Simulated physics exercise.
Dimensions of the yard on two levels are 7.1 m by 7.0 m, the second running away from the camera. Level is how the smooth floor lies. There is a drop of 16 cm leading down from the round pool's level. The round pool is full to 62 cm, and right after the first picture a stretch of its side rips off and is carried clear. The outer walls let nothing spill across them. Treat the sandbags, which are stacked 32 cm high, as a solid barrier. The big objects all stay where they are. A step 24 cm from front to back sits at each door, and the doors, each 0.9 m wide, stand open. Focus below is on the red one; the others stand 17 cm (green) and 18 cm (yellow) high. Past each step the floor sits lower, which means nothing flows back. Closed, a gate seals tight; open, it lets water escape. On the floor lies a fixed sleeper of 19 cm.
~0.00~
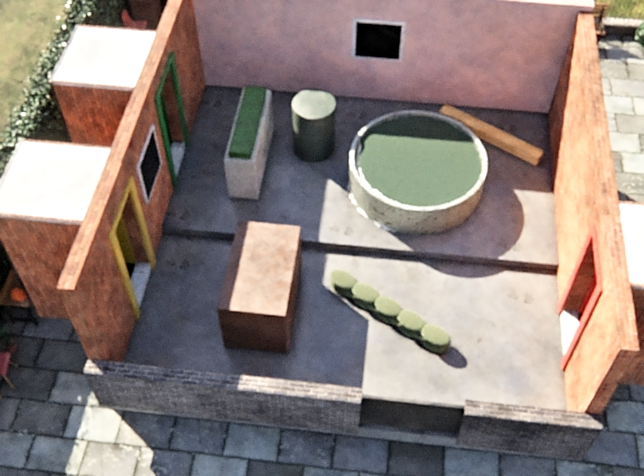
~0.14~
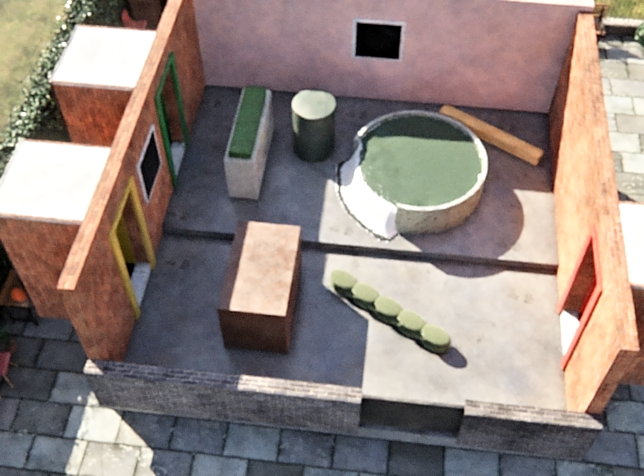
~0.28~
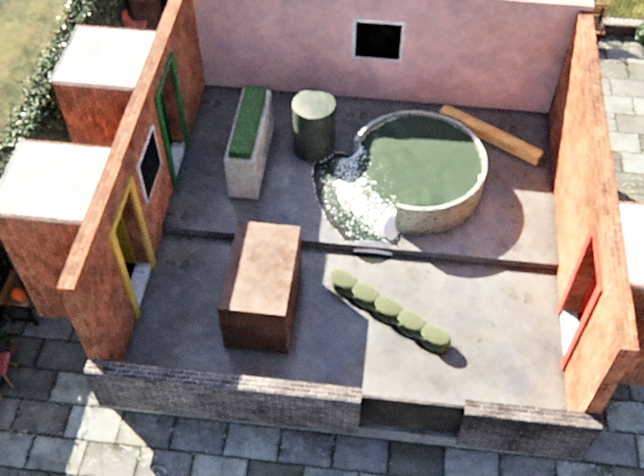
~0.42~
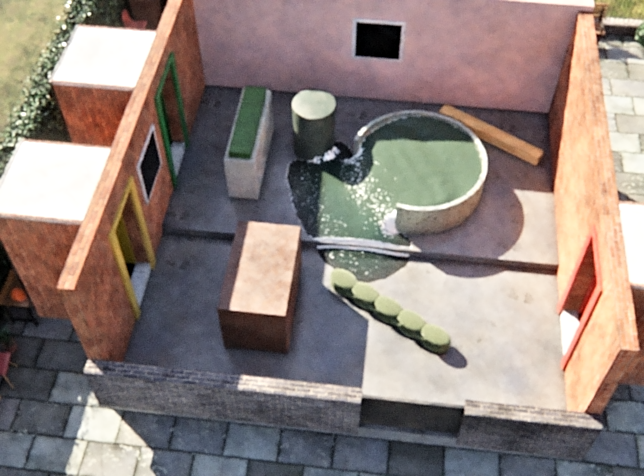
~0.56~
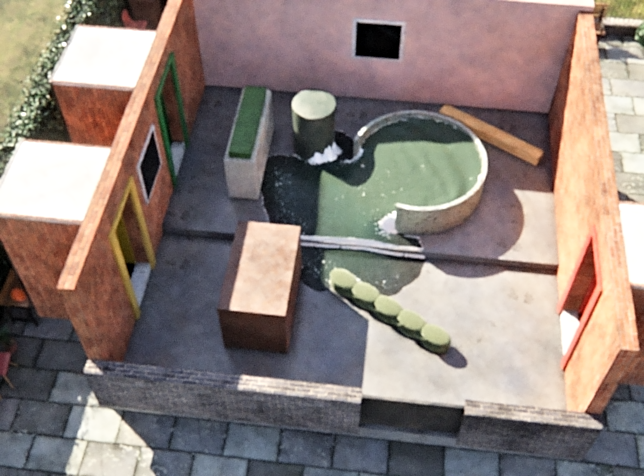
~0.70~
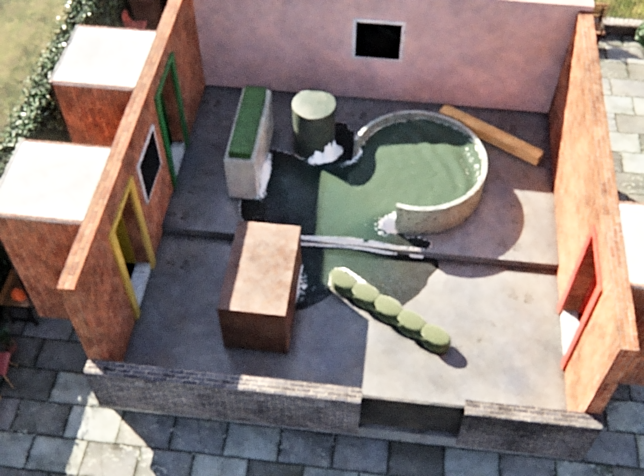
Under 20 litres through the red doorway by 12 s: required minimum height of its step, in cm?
Roughly 9 cm.
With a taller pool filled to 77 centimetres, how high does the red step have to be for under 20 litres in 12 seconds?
I'd say close to 12.0 cm.
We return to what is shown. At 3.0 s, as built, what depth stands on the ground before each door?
Red 1, green 4, yellow 23 cm.
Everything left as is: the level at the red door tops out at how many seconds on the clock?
That happens close to 7.5 s on the clock.
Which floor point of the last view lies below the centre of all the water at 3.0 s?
(312, 231).
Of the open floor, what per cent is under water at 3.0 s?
Some 55 per cent is wet.
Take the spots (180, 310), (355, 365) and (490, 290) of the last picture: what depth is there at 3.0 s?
Roughly 8, 2 and 2 centimetres.
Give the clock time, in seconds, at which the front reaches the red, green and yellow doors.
Red: 3.0 s; green: 2.6 s; yellow: 1.5 s.
After 1.4 s water covers 25 % of the floor, deepest (35 cm) near (271, 187); it has not reached the red door.
After 3.0 s water covers 55 % of the floor, deepest (32 cm) near (116, 386); 1 cm at the red door, 0 litres in over its 18 cm step.
After 12.0 s water covers 90 % of the floor, deepest (16 cm) near (277, 263); 14 cm at the red door, 0 litres in over its 18 cm step.
At the red door as built, the water arrived by 3.0 s and peaked near 14 cm at 7.4 s.
Run again over the same 12 s with other heights there, 45 litres in over 7 cm, 5 litres over 11.5 cm. The limit of 20 litres is kept from about 9 cm up.
